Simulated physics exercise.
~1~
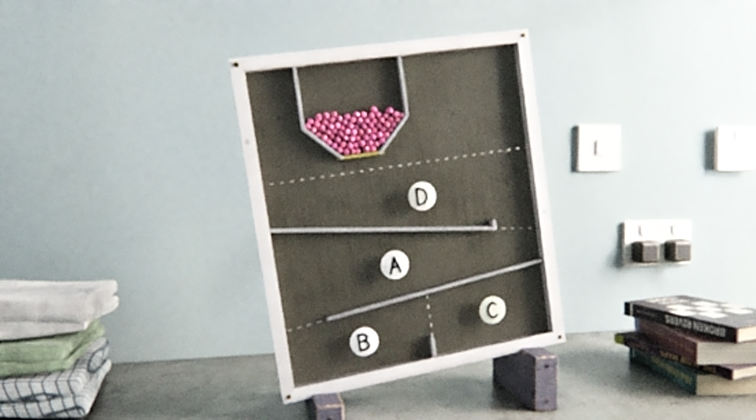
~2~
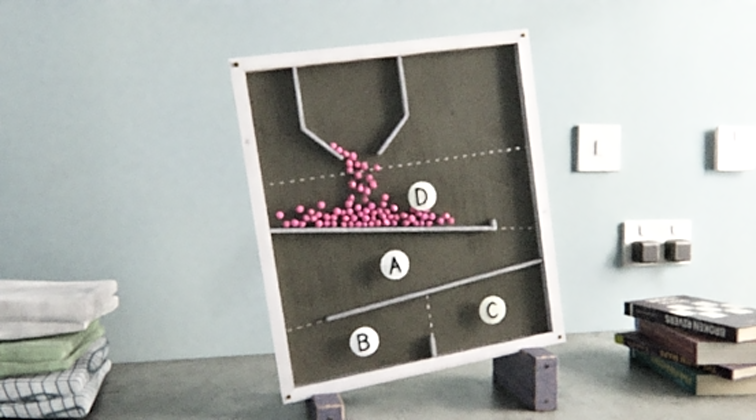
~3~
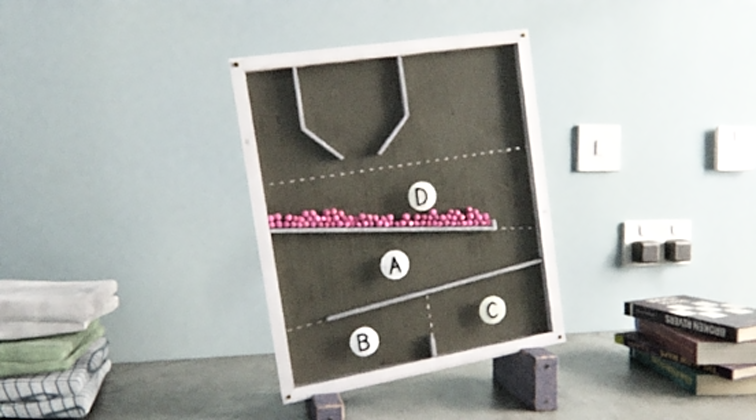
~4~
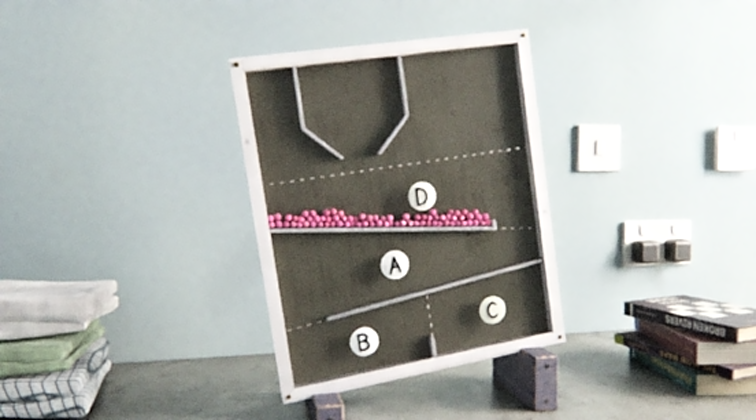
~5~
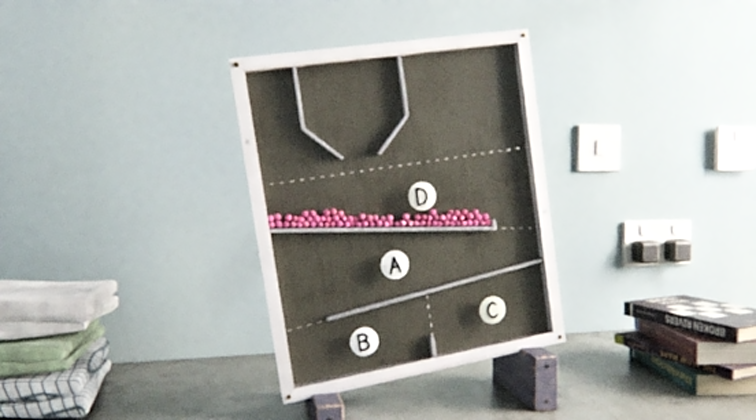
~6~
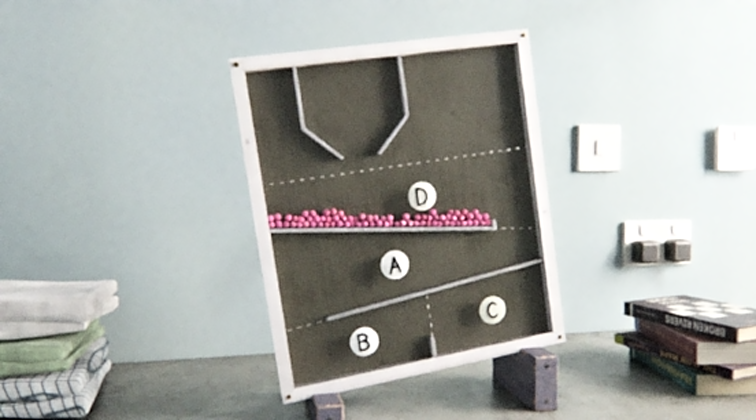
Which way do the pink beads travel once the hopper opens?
They move down, dropping out of the hopper onto the long ledge below it.
The clip opens on a tilted, white-framed case with a dark back, standing between folded cloths and a stack of books, with pink beads heaped in a hopper near the top. The hopper's bottom opens and the beads pour down through the gap onto the long ledge below. They pile up there and spread toward both sides until the hopper is empty. The beads then settle in a low, uneven layer along the ledge, in the section marked D. They stay still to the end, leaving sections A, B and C empty.
